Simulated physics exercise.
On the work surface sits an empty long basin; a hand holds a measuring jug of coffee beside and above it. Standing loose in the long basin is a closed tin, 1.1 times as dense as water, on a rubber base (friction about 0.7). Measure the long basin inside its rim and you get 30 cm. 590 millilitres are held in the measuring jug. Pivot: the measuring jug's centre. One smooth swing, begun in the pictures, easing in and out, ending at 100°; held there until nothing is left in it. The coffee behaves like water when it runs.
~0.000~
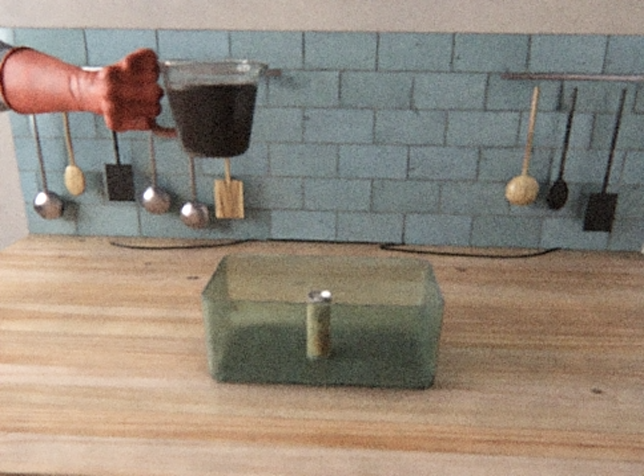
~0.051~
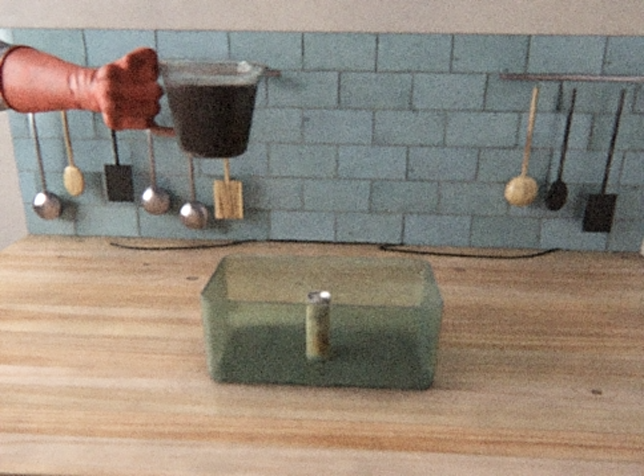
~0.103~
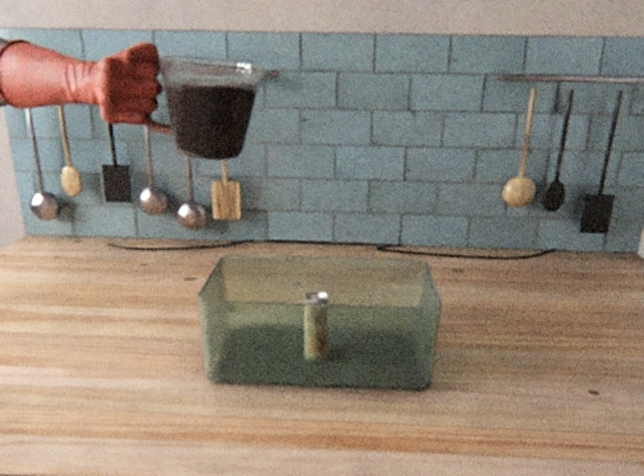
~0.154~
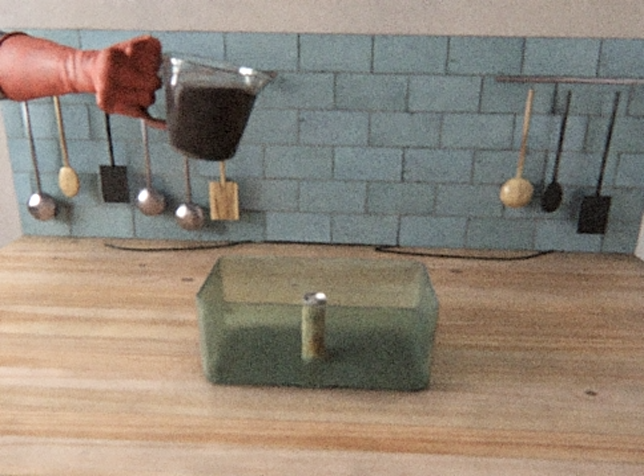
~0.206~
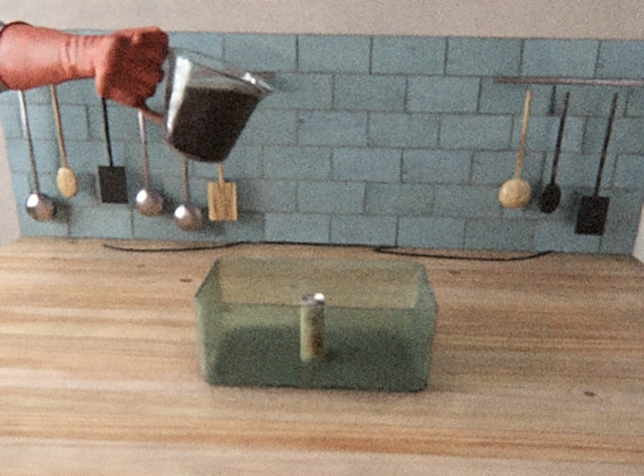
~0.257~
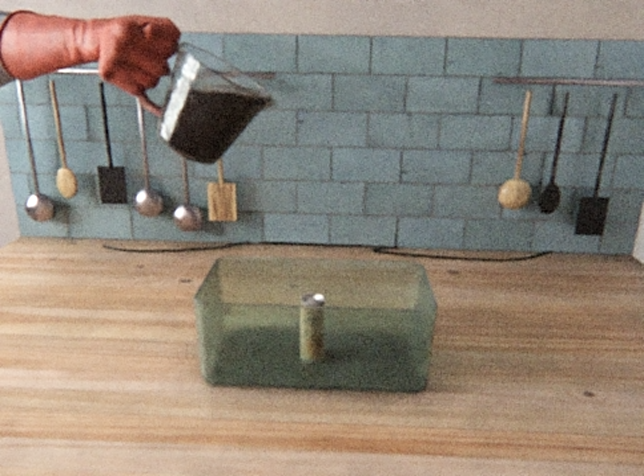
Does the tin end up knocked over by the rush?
No - it does not keel over.
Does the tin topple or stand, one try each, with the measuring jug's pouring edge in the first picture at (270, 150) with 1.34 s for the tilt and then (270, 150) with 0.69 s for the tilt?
Try 1: Still standing; try 2: Tipped over.
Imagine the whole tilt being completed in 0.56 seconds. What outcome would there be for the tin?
Holds steady.
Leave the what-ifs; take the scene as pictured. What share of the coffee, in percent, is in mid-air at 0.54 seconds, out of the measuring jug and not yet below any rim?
About 40 per cent.
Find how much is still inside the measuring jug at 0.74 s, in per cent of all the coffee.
I reckon near 10 per cent still sits there.
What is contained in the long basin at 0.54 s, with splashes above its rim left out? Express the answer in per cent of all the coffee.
I reckon close to 7 percent of it.
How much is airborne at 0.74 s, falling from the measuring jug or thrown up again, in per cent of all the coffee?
I'd put it at about 26 per cent of the liquid.
After 0.54 s the tilt is 88° and 53 per cent is still to pour; the tin stands where it began.
After 0.74 s the tilt is 100° and 10 per cent is still to pour; the tin stands where it began.
After 0.96 s the tilt is 100° and 1 per cent is still to pour; the tin stands where it began.
After 1.19 s the tilt is 100° and 0 per cent is still to pour; the tin stands where it began.
In the end the tin stands where it began.
